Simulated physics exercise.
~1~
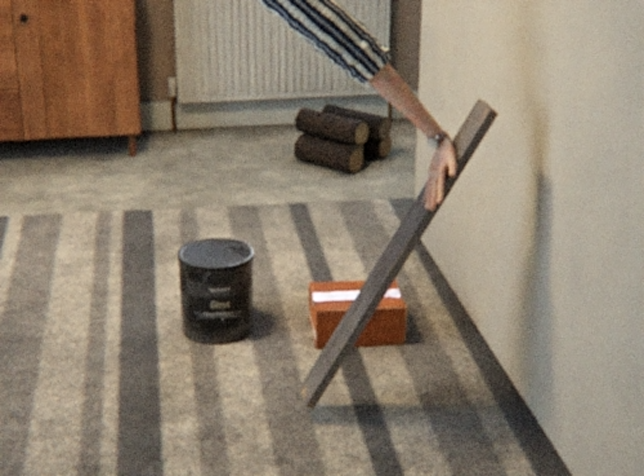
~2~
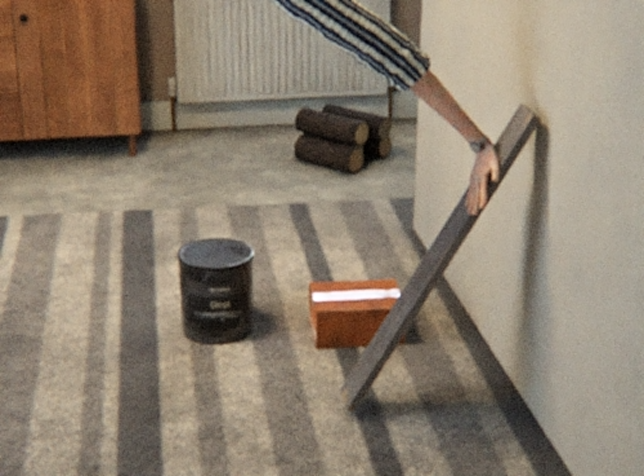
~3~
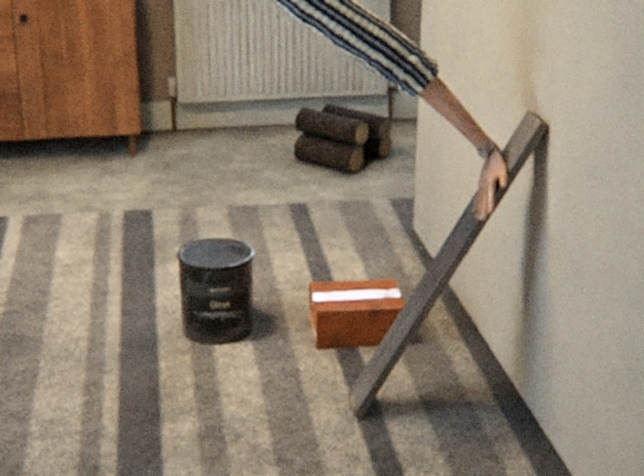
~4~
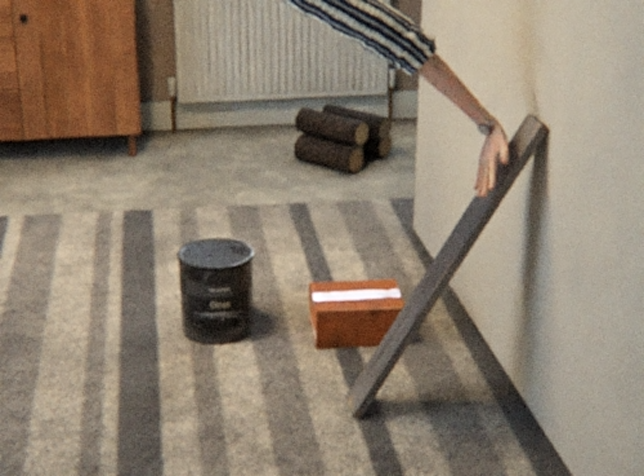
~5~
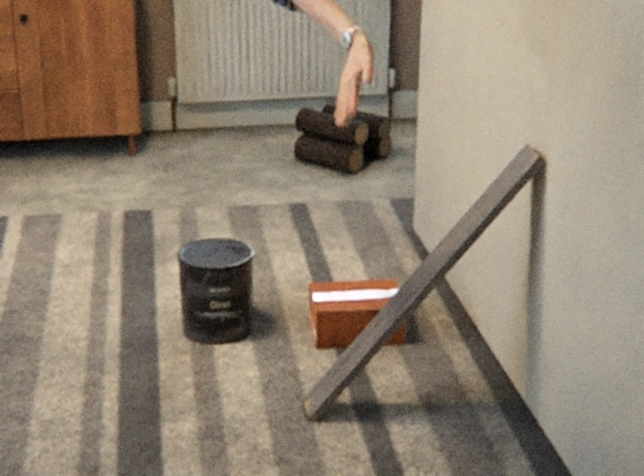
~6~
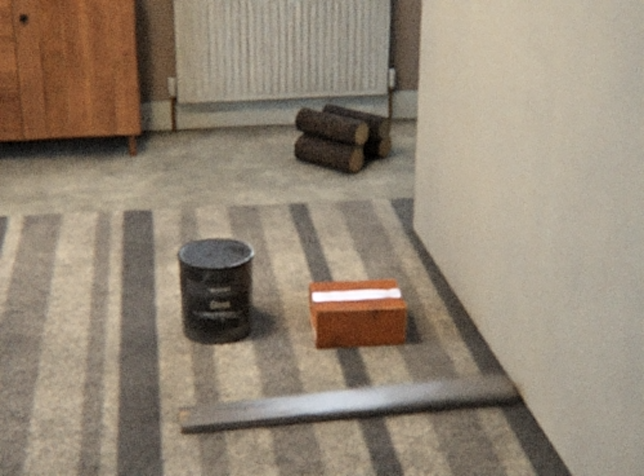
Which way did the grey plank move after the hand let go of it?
The grey plank moved down, its top sliding down the wall until it lay on the carpet.
